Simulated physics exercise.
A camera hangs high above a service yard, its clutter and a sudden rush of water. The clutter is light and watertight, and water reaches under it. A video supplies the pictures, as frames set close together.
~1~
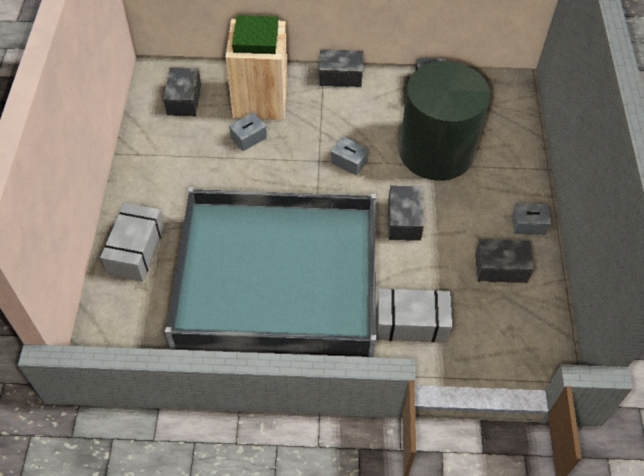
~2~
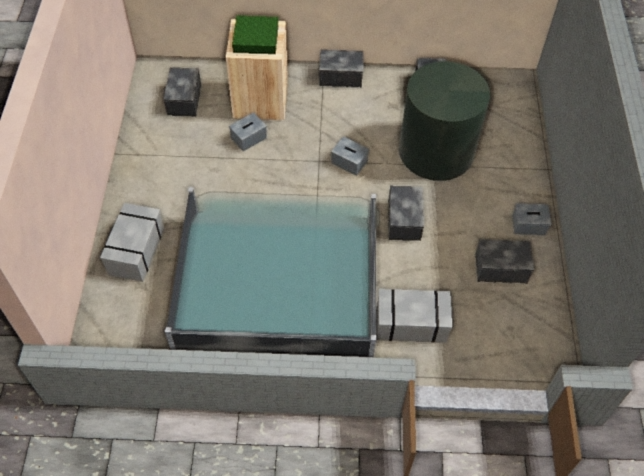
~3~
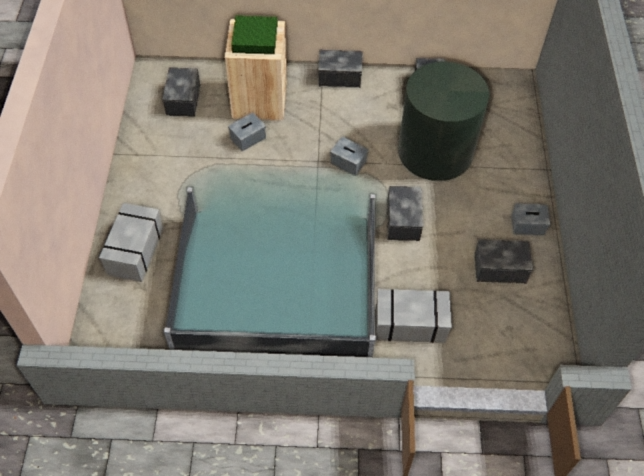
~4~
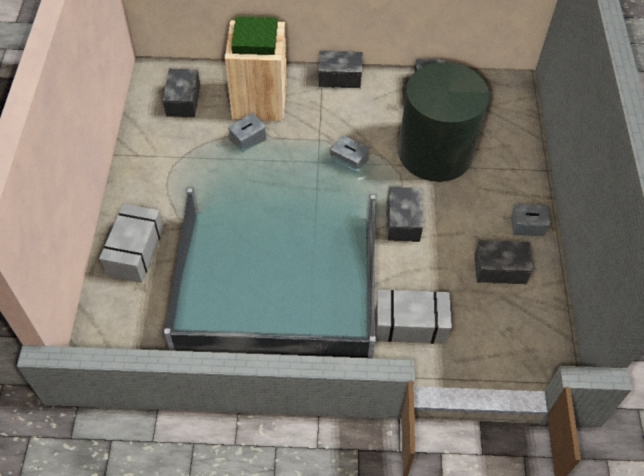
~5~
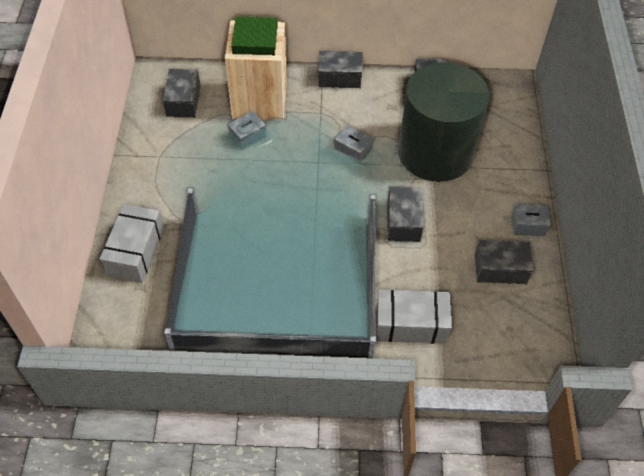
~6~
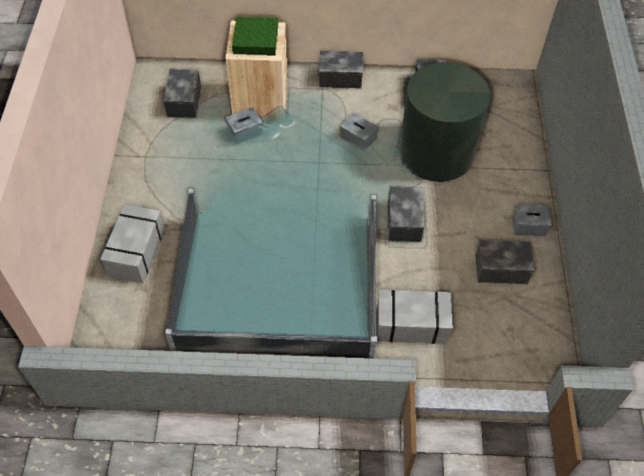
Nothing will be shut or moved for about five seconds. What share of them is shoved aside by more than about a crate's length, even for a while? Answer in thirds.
Two thirds or more.
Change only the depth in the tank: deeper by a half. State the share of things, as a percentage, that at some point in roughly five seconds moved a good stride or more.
About 80 %.
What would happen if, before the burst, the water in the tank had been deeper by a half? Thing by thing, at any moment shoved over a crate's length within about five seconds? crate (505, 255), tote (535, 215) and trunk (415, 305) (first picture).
One: Passed the mark. Two: Passed the mark. Three: Stayed below the mark.
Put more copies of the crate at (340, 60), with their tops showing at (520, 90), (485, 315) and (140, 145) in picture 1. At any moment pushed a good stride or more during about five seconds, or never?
Copy one: Slides well clear; copy two: Barely shifts; copy three: Slides well clear.
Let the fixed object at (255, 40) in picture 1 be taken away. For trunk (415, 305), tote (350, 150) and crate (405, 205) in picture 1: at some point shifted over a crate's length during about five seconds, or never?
Okay, so the first stayed in place, the second was pushed clear, and the third stayed in place.
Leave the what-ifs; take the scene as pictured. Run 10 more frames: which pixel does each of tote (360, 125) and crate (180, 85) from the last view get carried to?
Around (443, 59) and (141, 40).
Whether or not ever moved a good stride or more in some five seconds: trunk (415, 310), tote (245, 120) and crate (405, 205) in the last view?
Entry one never gets that far, entry two gets that far, entry three never gets that far.
A moment on, 1 of 10 are well off their spots; 0 afloat.
Next, 4 of 10 are well off their spots; 4 afloat.
Later, 4 of 10 are well off their spots; 4 afloat.
In the end, 6 of 10 are well off their spots, and 7 have been at some point; 5 afloat.
